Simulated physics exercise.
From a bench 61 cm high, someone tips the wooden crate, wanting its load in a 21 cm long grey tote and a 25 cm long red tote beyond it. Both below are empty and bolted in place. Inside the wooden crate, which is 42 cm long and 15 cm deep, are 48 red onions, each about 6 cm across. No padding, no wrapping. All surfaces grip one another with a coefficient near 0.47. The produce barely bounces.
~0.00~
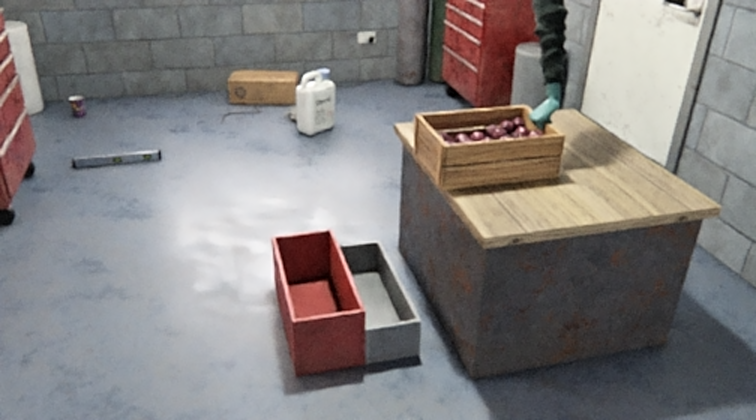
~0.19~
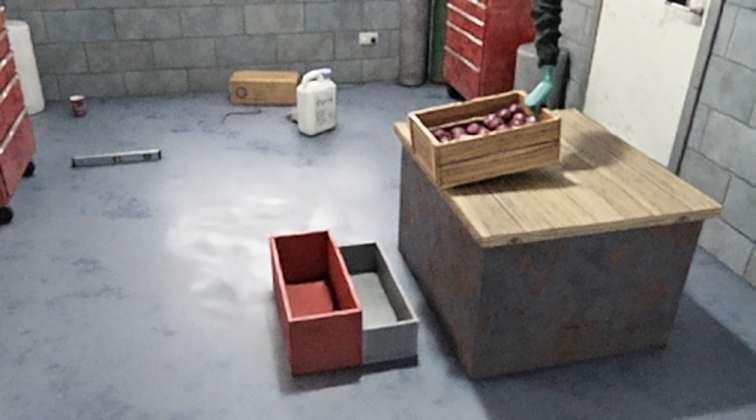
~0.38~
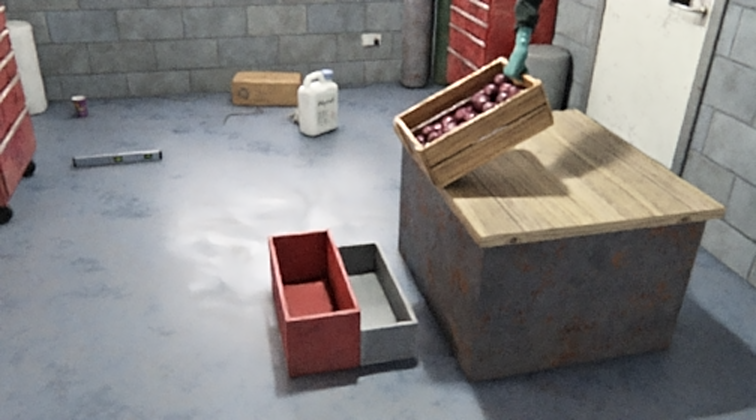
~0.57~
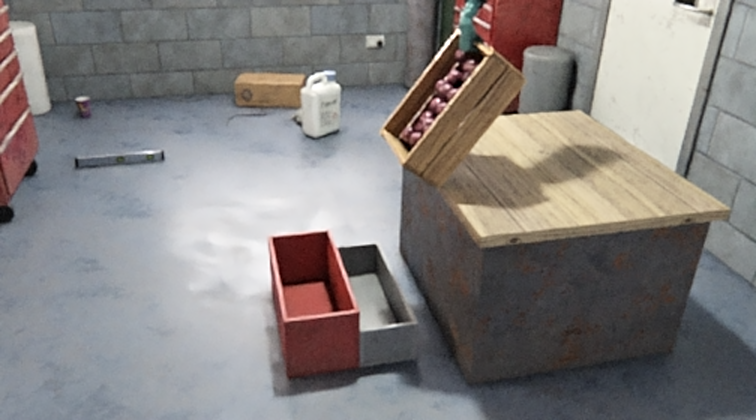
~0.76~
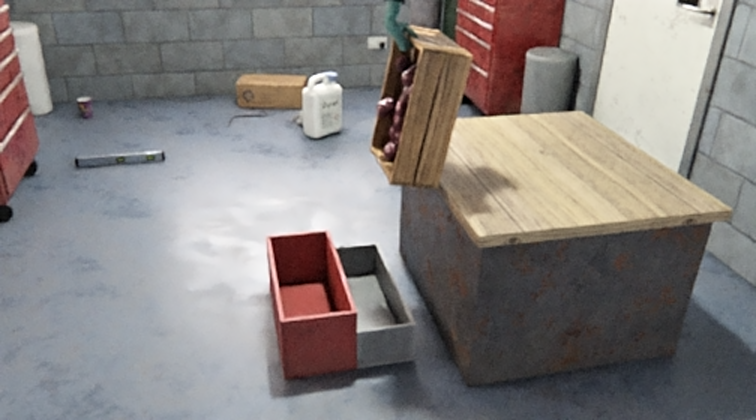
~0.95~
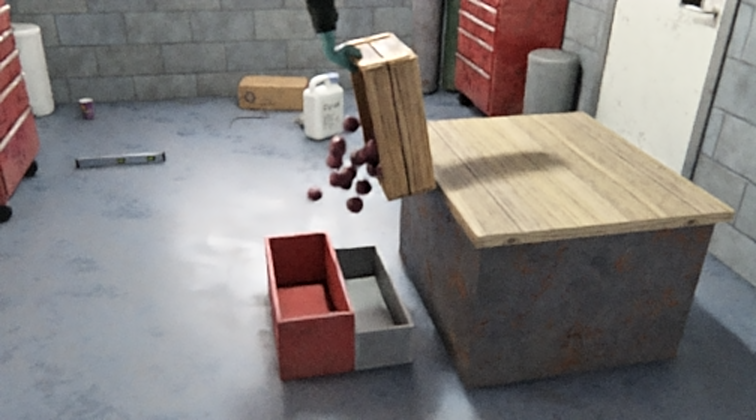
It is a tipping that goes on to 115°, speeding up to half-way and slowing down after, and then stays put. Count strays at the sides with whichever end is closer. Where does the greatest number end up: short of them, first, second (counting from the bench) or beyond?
Second.
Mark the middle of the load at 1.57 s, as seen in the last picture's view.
(313, 313).
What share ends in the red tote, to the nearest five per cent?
Estimated share: Around 80 in a hundred.
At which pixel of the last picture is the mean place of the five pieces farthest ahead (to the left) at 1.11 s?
I'd put them at about (284, 285).
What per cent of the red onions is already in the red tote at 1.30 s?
Share at that moment: About 40 %.
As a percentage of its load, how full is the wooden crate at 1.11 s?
55 %.
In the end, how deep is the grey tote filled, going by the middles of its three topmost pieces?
Some 3 cm.
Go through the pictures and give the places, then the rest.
In the first picture (each is followed by its nearest rim corner in this view), wooden crate, (448, 145); red tote, (296, 320); 0° from level; none out.
In the second picture, wooden crate, (440, 144); 8° from level.
In the third picture, wooden crate, (423, 148); 27° from level.
In the fourth picture, wooden crate, (405, 161); 53° from level.
In the fifth picture, wooden crate, (391, 180); 79° from level.
In the sixth picture, wooden crate, (387, 197); red tote, (281, 321); 101° from level; 12 out, the lowest onion at (315, 194).
After 1.11 s, tilt 113°; 26 still in the wooden crate, 9 in the red tote and 13 in the air.
After 1.30 s, tilt 115°; 4 still in the wooden crate, 2 in the grey tote, 18 in the red tote, 1 on the ground beyond the red tote and 23 in the air.
After 1.57 s, tilt 115°; 7 in the grey tote, 37 in the red tote, 1 on the ground beyond the red tote and 3 in the air.
Outcome (at 1.92 s), 8 in the grey tote, 39 in the red tote and 1 on the ground beyond the red tote.
